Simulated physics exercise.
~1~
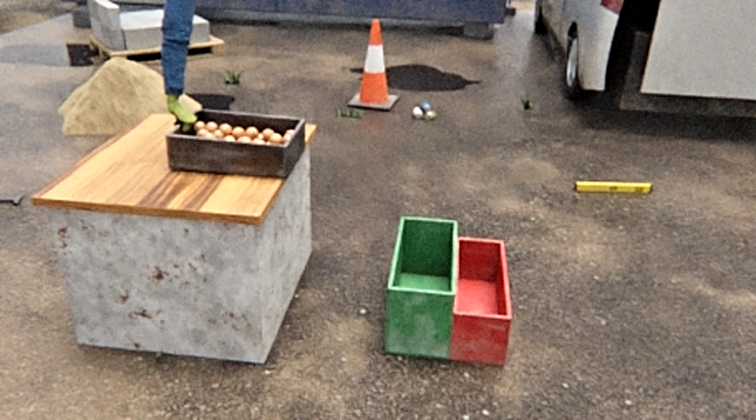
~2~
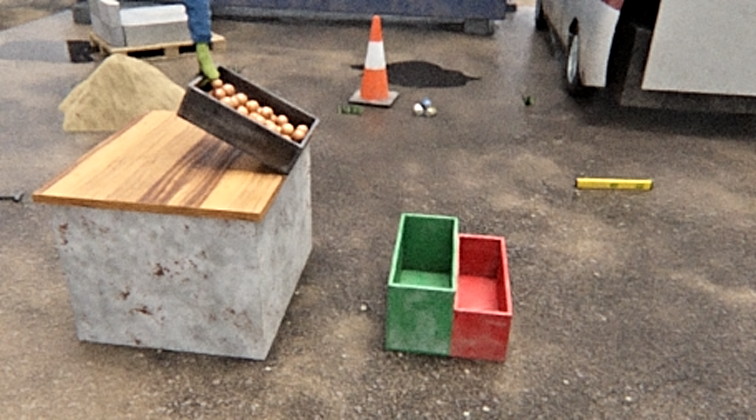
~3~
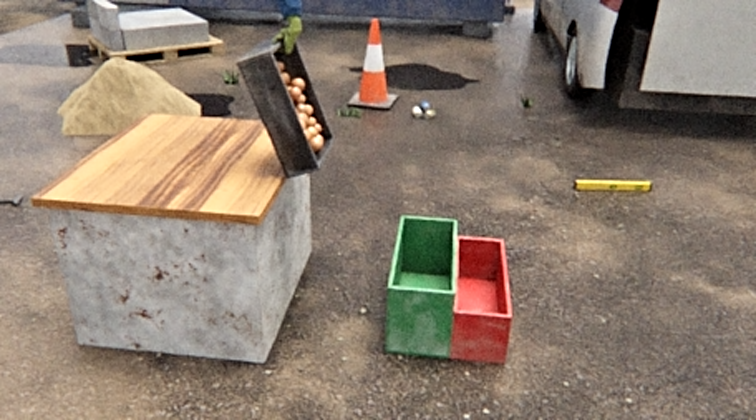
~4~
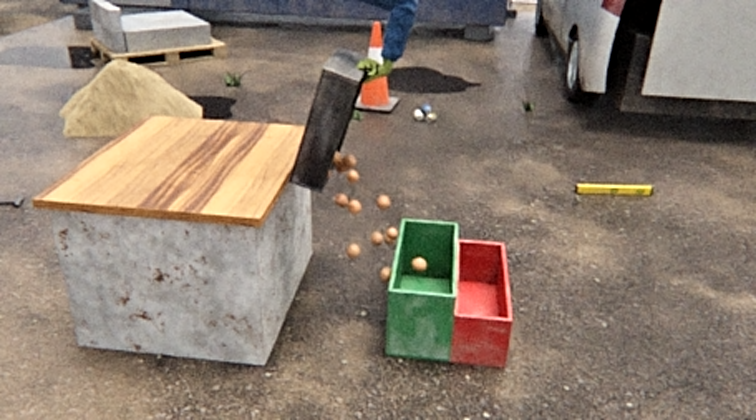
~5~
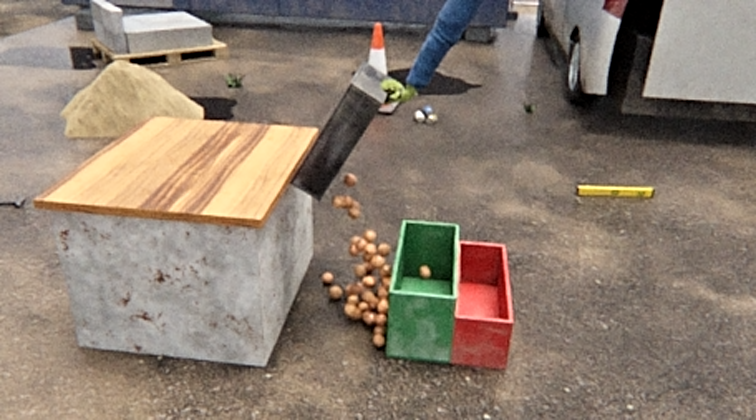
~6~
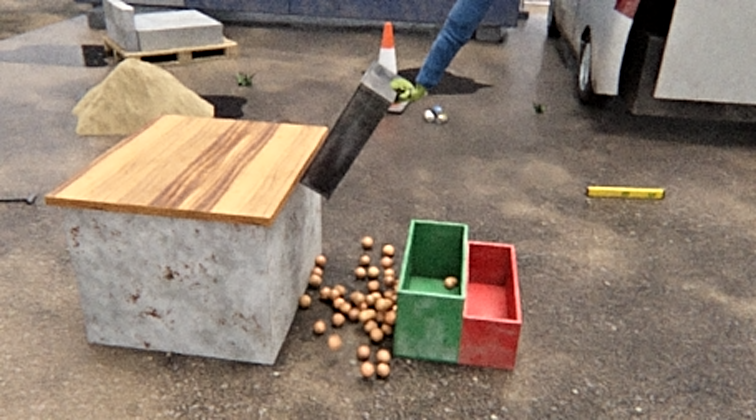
On wet ground, a gloved hand tips a box, spilling onions mostly short of the green bin.
